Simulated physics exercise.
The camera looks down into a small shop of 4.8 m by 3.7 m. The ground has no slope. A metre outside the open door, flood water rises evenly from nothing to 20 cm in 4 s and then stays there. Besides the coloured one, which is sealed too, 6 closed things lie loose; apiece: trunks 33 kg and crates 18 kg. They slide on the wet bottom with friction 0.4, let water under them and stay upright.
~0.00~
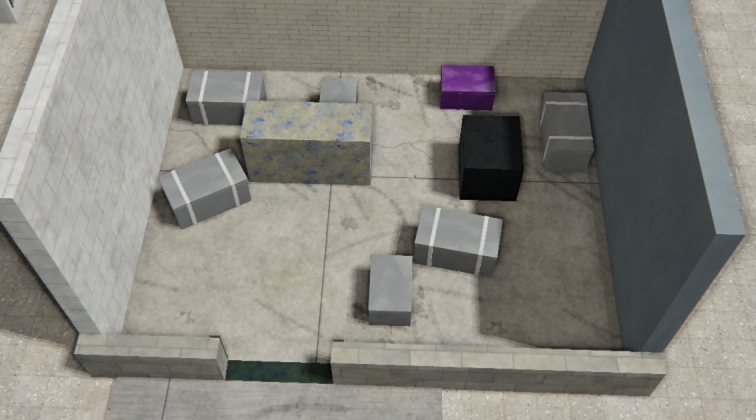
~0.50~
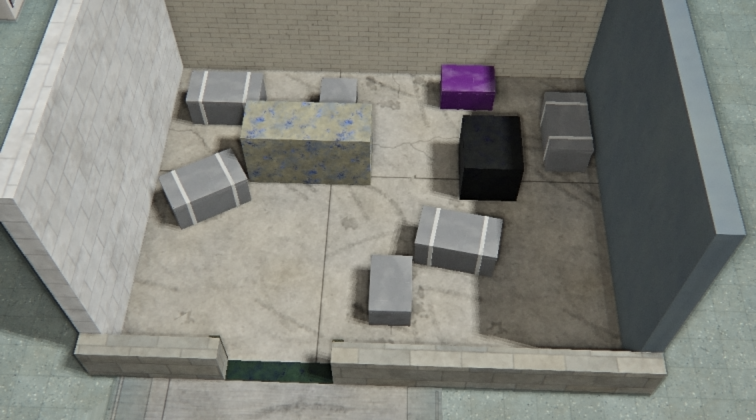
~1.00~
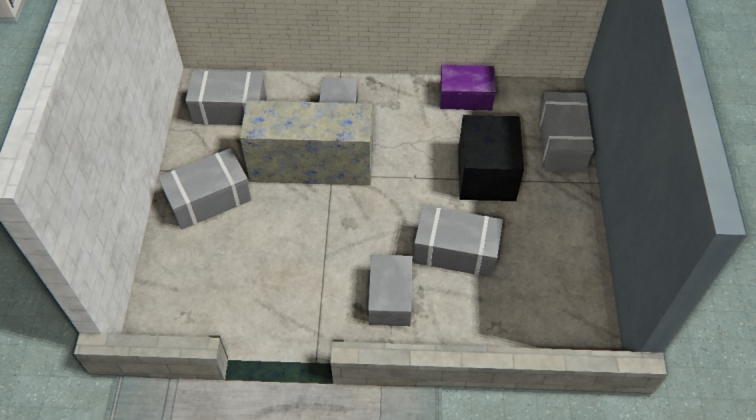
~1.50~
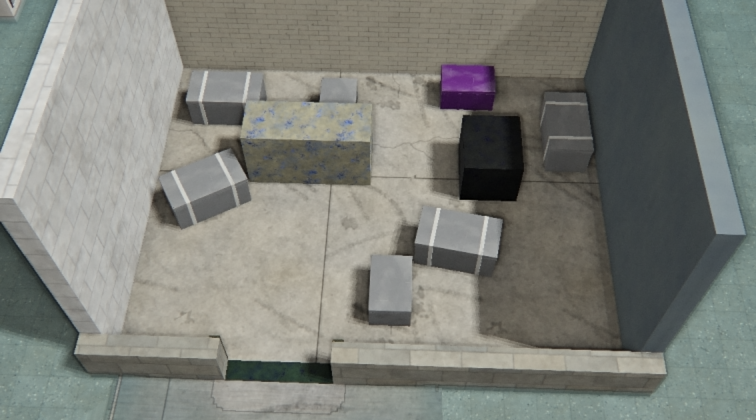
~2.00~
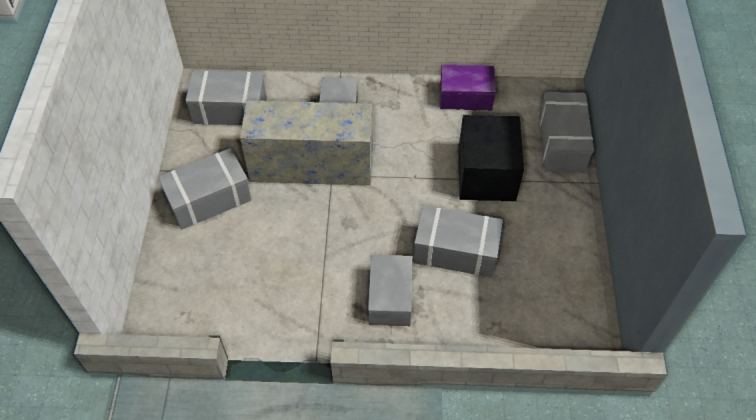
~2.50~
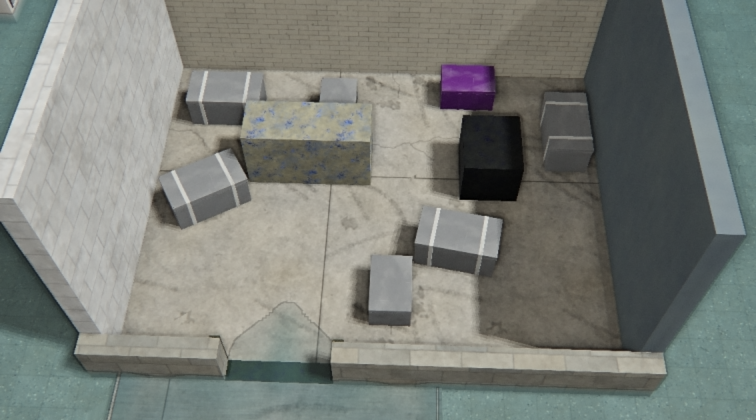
Water spreads over the ground outside and just enters the doorway; the boxes stay still.
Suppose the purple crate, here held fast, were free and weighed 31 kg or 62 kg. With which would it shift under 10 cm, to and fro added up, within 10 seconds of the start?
For it, the smaller load will do.
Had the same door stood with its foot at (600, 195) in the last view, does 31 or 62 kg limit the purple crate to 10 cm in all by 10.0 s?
Then the lower weight is enough.
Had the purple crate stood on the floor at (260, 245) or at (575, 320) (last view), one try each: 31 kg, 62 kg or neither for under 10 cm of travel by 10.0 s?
In turn: Only the larger holds; the smaller is enough.
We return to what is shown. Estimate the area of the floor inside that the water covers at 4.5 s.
Some 4.5 m2.
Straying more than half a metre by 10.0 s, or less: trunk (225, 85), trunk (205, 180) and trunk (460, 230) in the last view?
In turn: Under, over, under.
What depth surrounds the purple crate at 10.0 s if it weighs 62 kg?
Roughly 5 cm.
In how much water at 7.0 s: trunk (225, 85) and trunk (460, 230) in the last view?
Roughly 2 and 2 cm.
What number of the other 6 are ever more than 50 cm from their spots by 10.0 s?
I count 1.
After 3.5 s the purple crate would be 0 cm from its start with 31 kg and 0 cm from its start with 62 kg; 0 cm of water round it then.
After 4.5 s the purple crate would be 0 cm from its start with 31 kg and 0 cm from its start with 62 kg; 0 cm of water round it then.
After 7.0 s the purple crate would be 0 cm from its start with 31 kg and 0 cm from its start with 62 kg; 3 cm of water round it then.
After 10.0 s the purple crate would be 0 cm from its start with 31 kg and 0 cm from its start with 62 kg; 5 cm of water round it then.
